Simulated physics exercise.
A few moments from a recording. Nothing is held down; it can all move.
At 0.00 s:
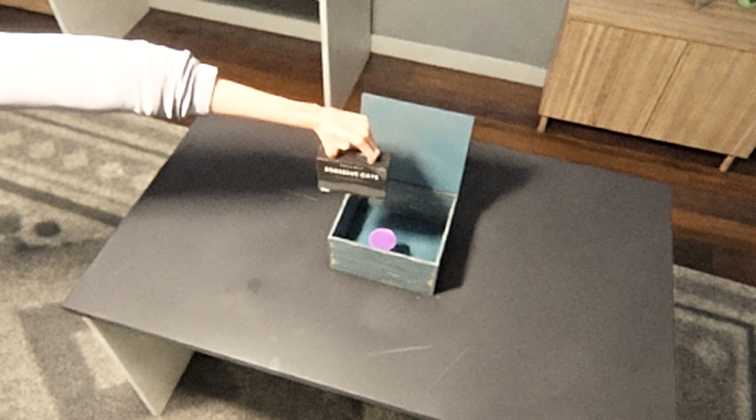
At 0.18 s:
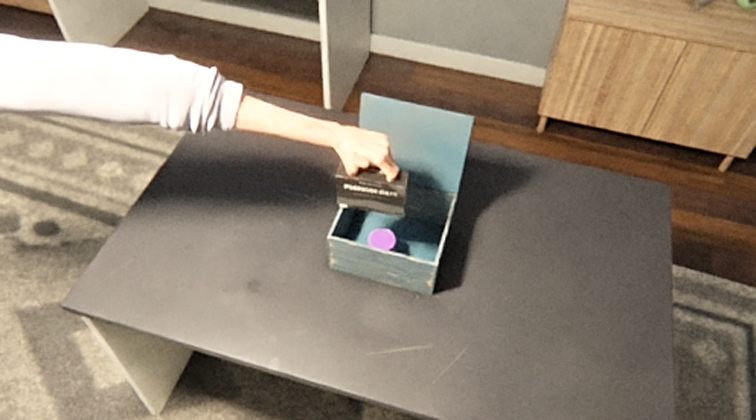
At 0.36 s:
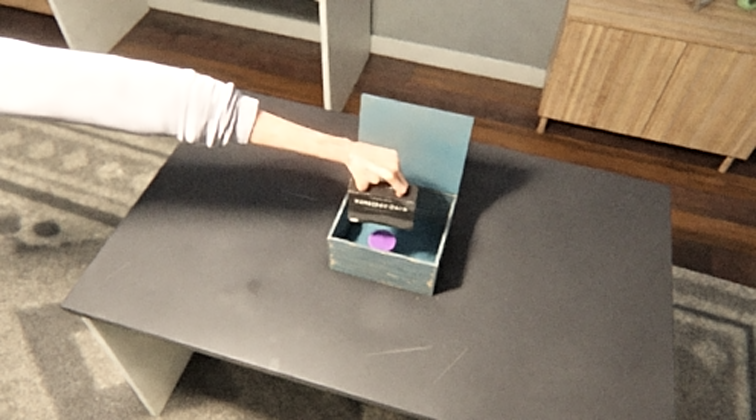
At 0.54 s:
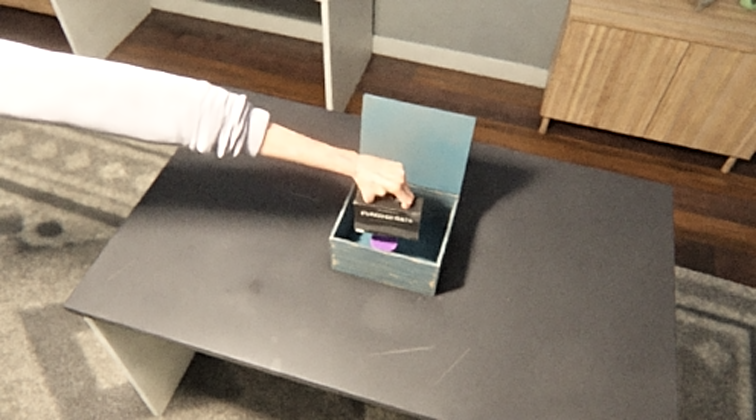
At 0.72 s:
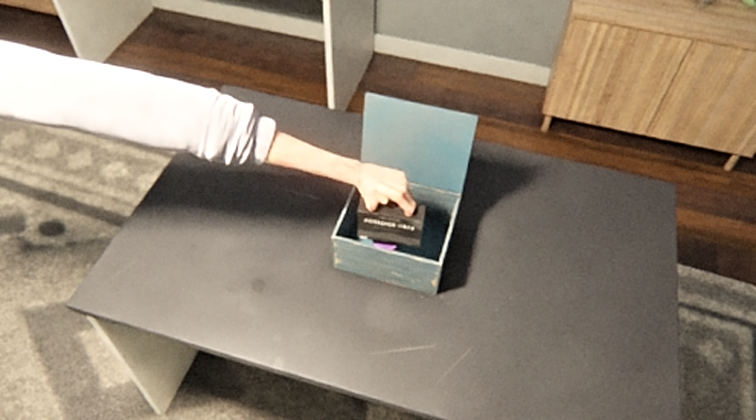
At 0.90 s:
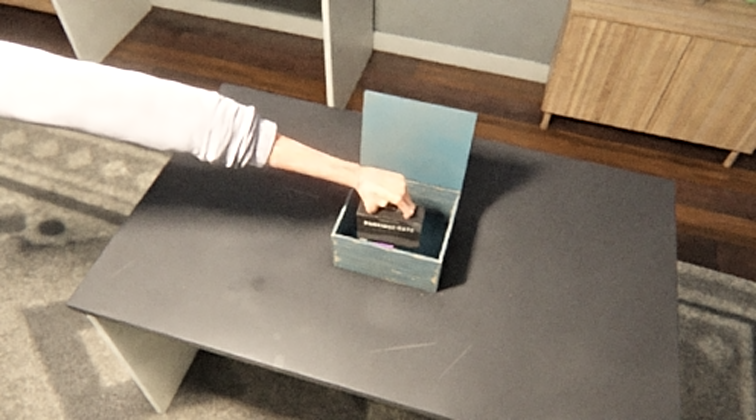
A hand lowering a black packet into an open blue box containing a purple round object on a dark table.
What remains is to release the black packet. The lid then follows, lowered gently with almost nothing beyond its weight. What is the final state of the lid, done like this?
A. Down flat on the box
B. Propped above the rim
B, propped above the rim.
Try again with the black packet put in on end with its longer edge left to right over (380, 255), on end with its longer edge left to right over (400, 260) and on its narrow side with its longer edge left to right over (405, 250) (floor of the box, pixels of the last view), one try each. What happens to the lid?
Open, Open, Closed.
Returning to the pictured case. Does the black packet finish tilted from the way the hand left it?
Observation: The black packet keeps the set orientation.
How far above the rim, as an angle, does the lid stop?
Near 30° up from the rim.
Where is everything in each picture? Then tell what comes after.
On its way; black packet (354, 172), in the first picture.
On its way; black packet (373, 189), in the second picture.
On its way; black packet (382, 204), in the third picture.
On its way; black packet (388, 215), in the fourth picture.
On its way; black packet (391, 222), in the fifth picture.
Put in, still held; black packet (390, 224), in the sixth picture.
After 2.20 s, lid 79° above the rim.
After 2.60 s, lid 49° above the rim.
At rest (3.2 s), lid 28° above the rim; both in place. Seen from the same camera at the end, black packet near (390, 225).
